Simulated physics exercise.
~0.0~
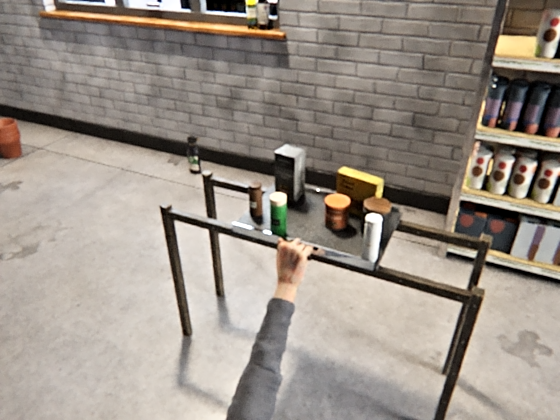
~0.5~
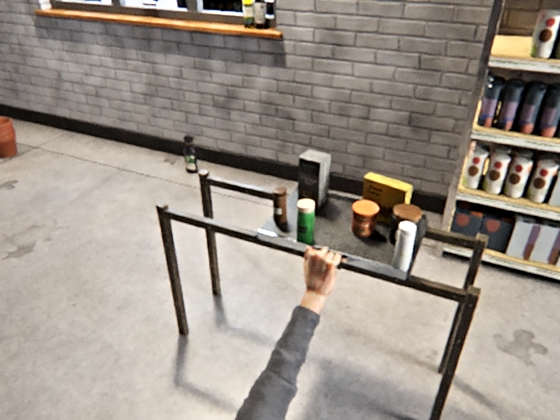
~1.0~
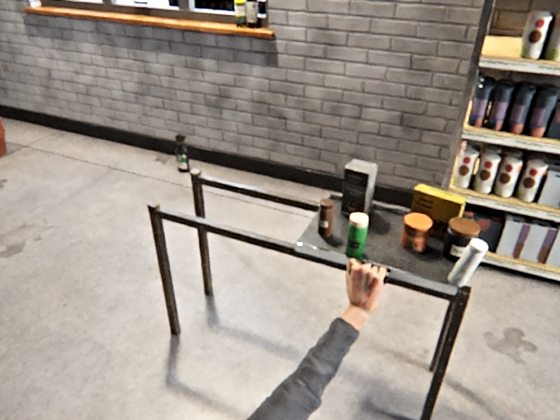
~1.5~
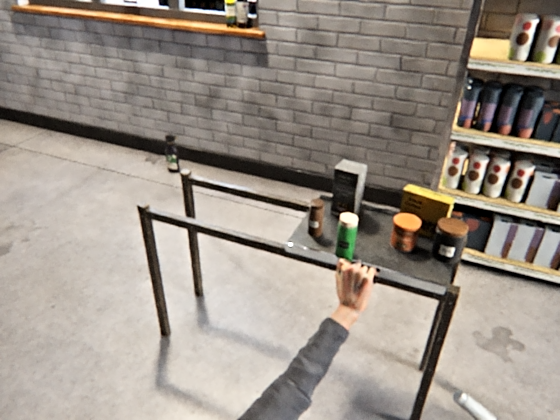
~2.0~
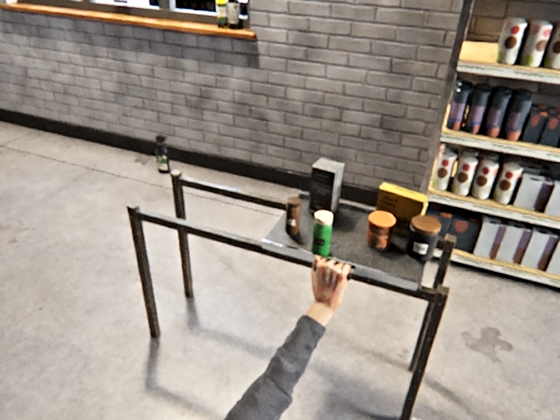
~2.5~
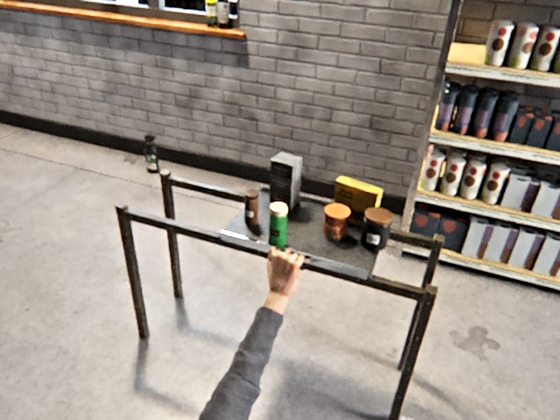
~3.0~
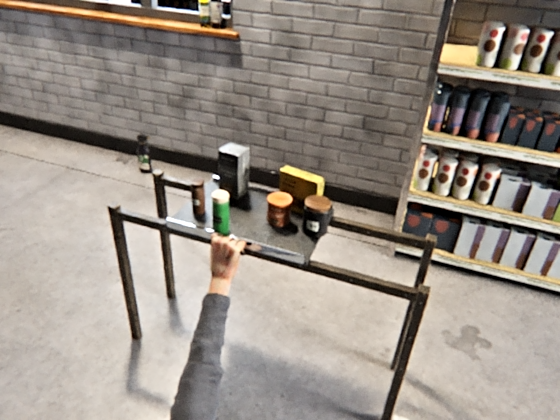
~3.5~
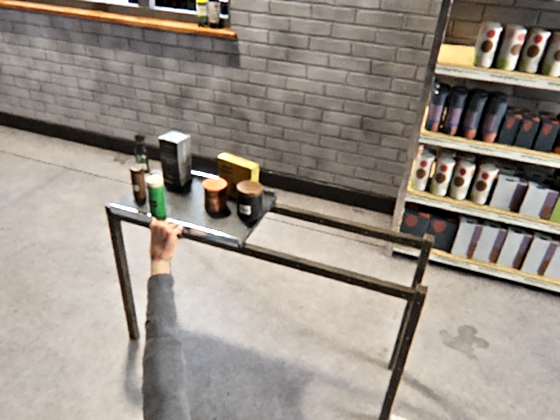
Sliding shelf of jars and cartons pushed right by a hand, tipping a white shaker onto the floor, then moving far left.
